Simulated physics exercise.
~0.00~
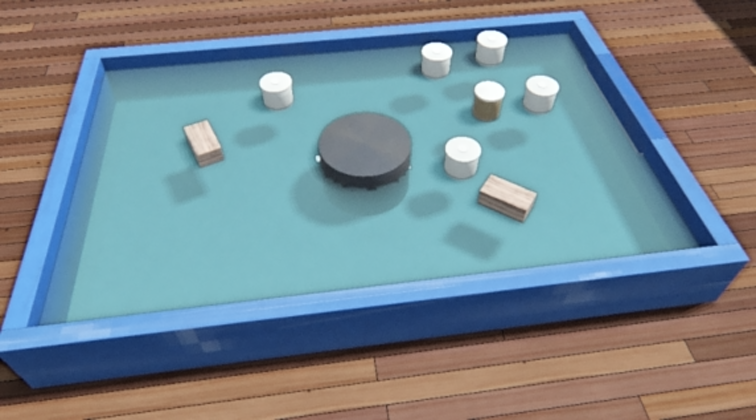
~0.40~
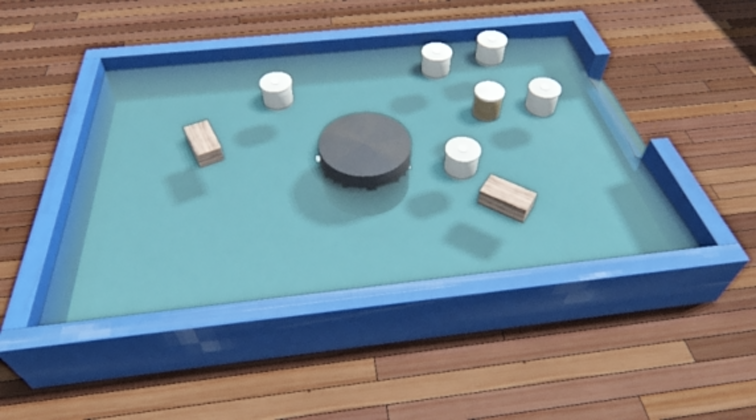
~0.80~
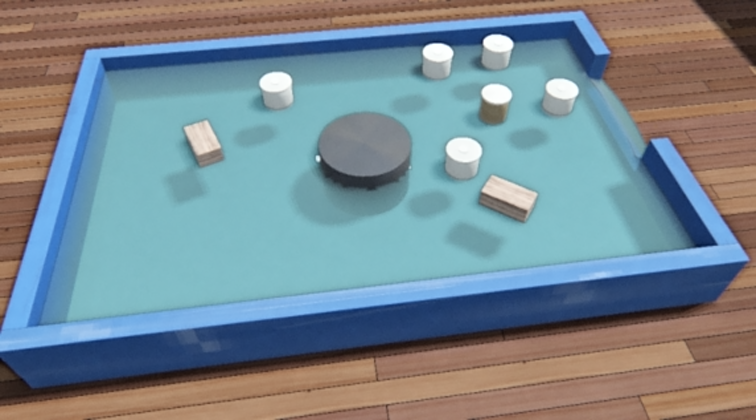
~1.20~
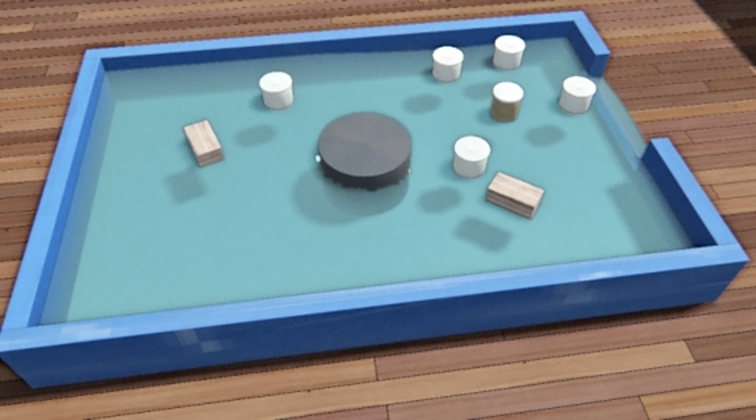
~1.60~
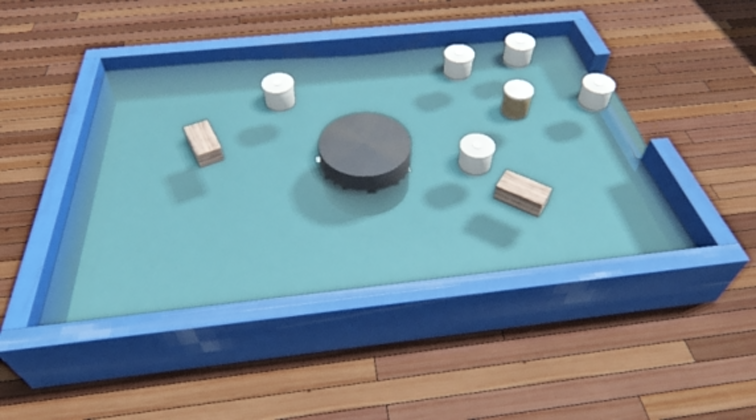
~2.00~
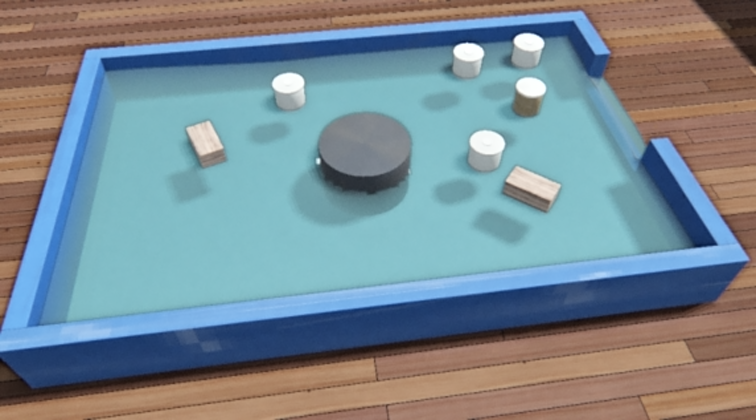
Blue-walled pool on a wooden floor, a section of right wall vanishing, floating white tubs drifting right and one leaving view.
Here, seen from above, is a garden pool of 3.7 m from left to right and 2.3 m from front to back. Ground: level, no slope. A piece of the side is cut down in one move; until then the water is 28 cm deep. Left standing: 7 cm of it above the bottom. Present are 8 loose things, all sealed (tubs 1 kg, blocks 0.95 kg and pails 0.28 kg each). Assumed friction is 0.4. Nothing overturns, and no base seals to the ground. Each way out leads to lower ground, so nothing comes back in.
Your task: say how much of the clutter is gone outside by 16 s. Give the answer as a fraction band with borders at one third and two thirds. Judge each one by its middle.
Band: 2/3 or more.
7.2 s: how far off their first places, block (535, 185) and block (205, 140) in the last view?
Going in turn, the first is gone out while the second sits 30 cm off.
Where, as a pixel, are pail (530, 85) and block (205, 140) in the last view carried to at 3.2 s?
They end up about (577, 85) and (231, 136) in the last view.
After 3.2 s 1 of 8 are out; 7 afloat.
After 7.2 s 5 of 8 are out; 3 afloat.
After 12.0 s 6 of 8 are out; 2 afloat.
After 16.0 s 6 of 8 are out; 2 afloat.
